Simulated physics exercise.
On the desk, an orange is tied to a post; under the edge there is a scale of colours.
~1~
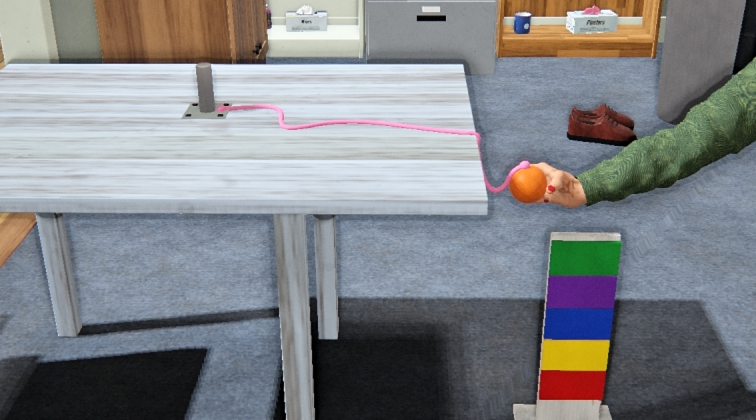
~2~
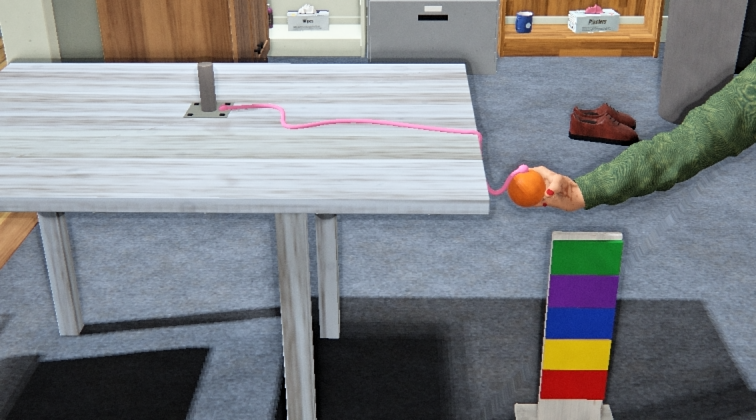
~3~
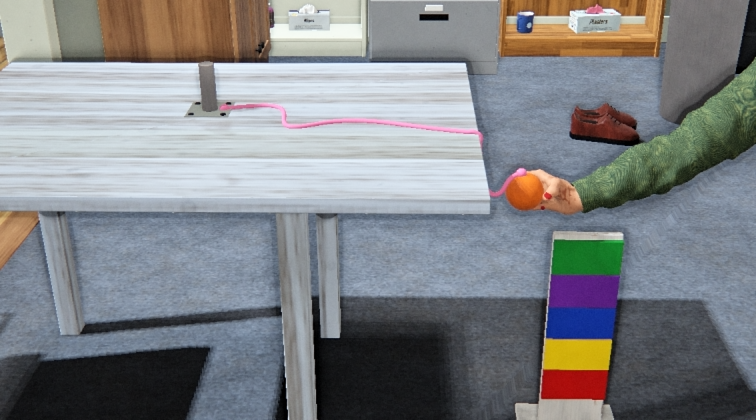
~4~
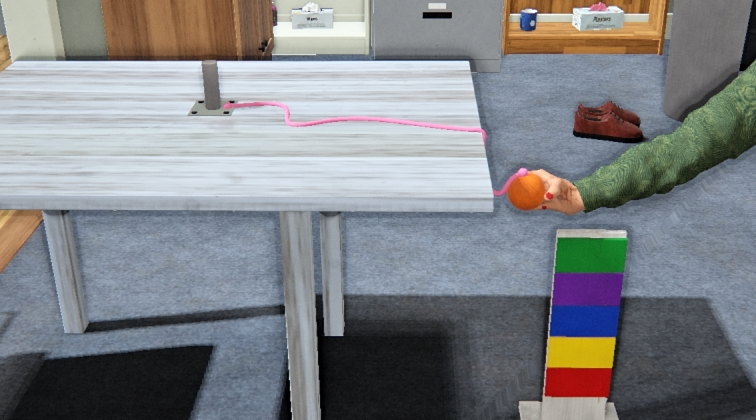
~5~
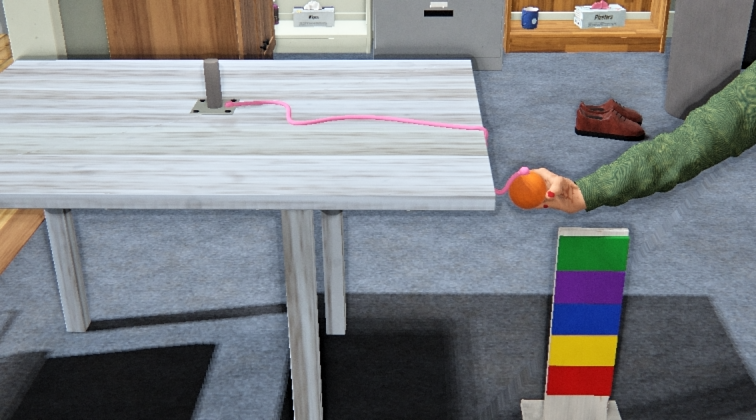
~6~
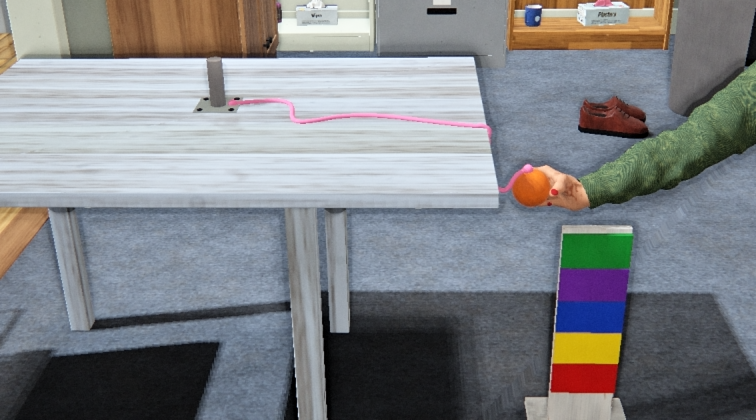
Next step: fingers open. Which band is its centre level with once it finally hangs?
Purple.
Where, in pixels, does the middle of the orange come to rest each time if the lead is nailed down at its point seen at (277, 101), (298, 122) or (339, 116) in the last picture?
About (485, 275), (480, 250) and (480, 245).
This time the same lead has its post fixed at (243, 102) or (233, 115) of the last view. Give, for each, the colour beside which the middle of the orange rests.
Blue; blue.
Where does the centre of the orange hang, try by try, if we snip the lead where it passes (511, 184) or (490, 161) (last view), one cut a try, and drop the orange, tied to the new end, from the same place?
About (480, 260), then (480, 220).
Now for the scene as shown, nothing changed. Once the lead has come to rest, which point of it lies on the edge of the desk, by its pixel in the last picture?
At (438, 123).
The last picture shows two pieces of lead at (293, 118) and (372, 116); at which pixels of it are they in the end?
The first settles around (334, 109), the second around (419, 113).
Soon after, orange near (465, 278); level with purple.
After that, orange near (498, 275); level with purple.
In the end, orange near (486, 275); level with purple. Its middle rests at the purple band.
